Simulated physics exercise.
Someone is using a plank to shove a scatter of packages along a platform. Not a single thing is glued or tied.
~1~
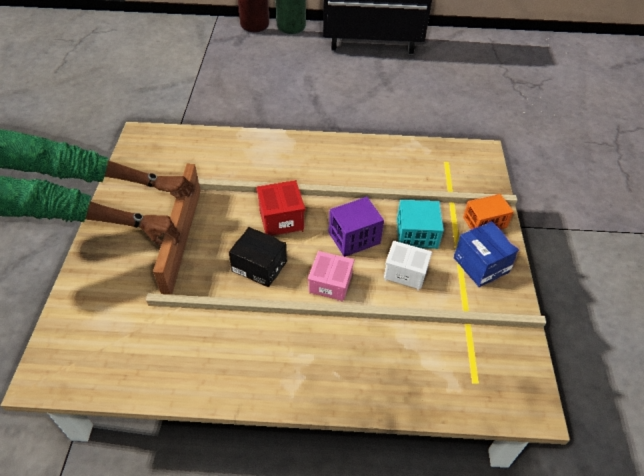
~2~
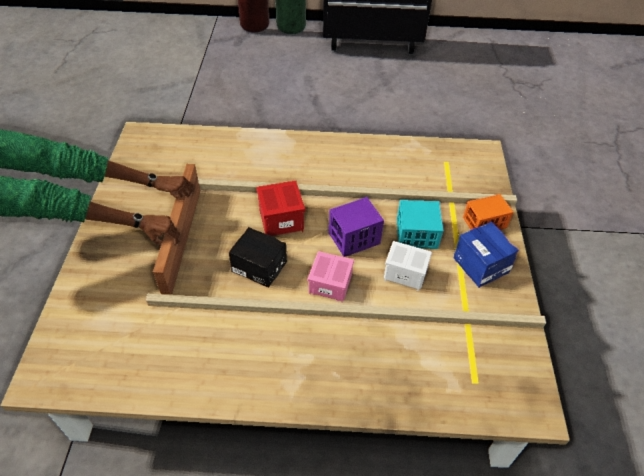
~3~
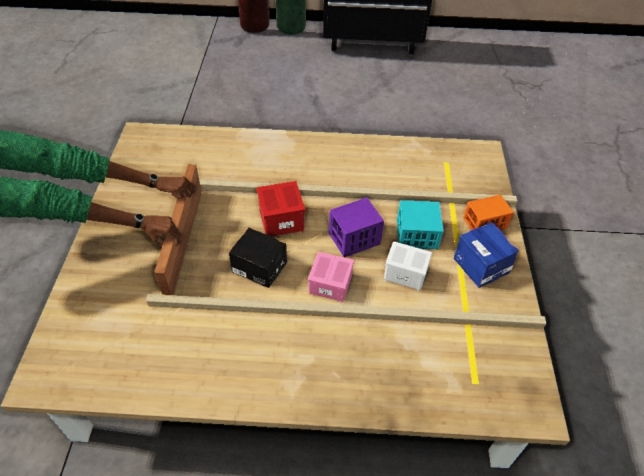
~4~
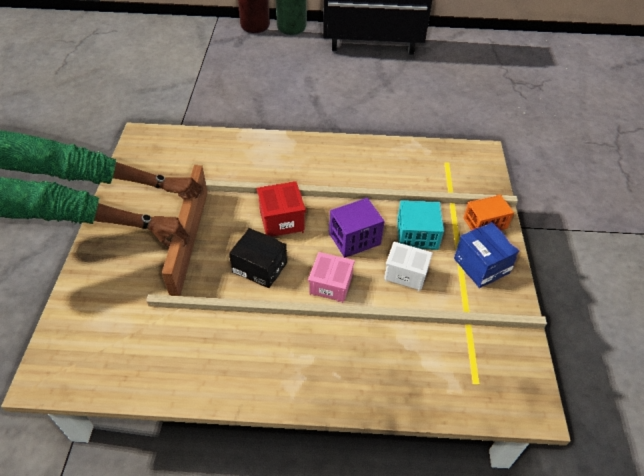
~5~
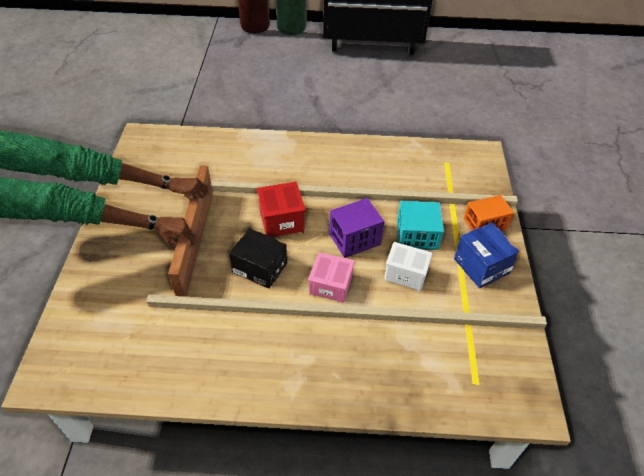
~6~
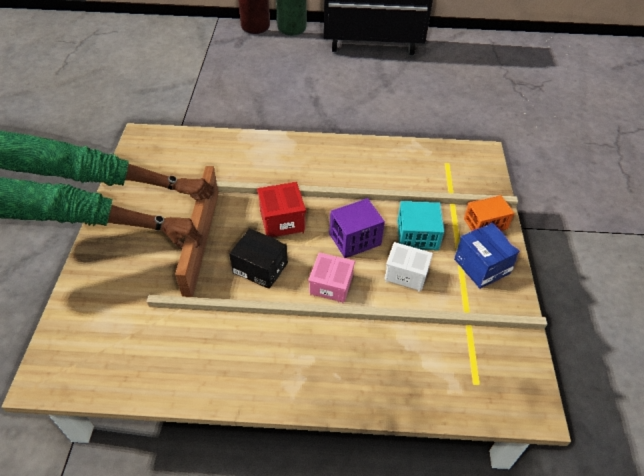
In the video, two green-sleeved arms hold a wooden plank at the left of a table where colourful boxes and crates lie scattered near a yellow line; the hands slide the plank slightly right while the packages stay still.
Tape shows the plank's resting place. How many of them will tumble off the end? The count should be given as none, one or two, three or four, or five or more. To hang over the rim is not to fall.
Final count: Three or four.
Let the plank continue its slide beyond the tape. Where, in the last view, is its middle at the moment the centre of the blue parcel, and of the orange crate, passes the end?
First near (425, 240), second near (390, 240).
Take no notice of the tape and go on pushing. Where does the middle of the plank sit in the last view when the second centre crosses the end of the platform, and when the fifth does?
Its centre point is roughly (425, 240) and later (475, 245).
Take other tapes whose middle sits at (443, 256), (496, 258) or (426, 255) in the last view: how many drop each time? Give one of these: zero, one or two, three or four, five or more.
Taking the places in the order asked: Three or four, then 5 or more, then just one or two.
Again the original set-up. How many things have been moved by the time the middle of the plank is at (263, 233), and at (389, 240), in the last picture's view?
By then 2, and later 8.
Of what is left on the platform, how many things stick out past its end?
Overhanging: 2.
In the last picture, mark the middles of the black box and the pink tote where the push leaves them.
Black box: About (485, 258); pink tote: About (486, 296).
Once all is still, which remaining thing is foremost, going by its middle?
That's the purple crate.
Soon after, none off yet; orange crate at rest near (488, 216); blue parcel at rest near (486, 256); turquoise crate at rest near (420, 226).
After that, none off yet; orange crate at rest near (488, 216); blue parcel at rest near (487, 256); turquoise crate displaced about its own width near (451, 229).
And then, none off yet; orange crate tilting well over near (535, 213); blue parcel displaced about its own width near (523, 263); turquoise crate displaced well along near (513, 226).
In the end, the number that fall off is three or four; gone, turquoise crate, blue parcel and orange crate.
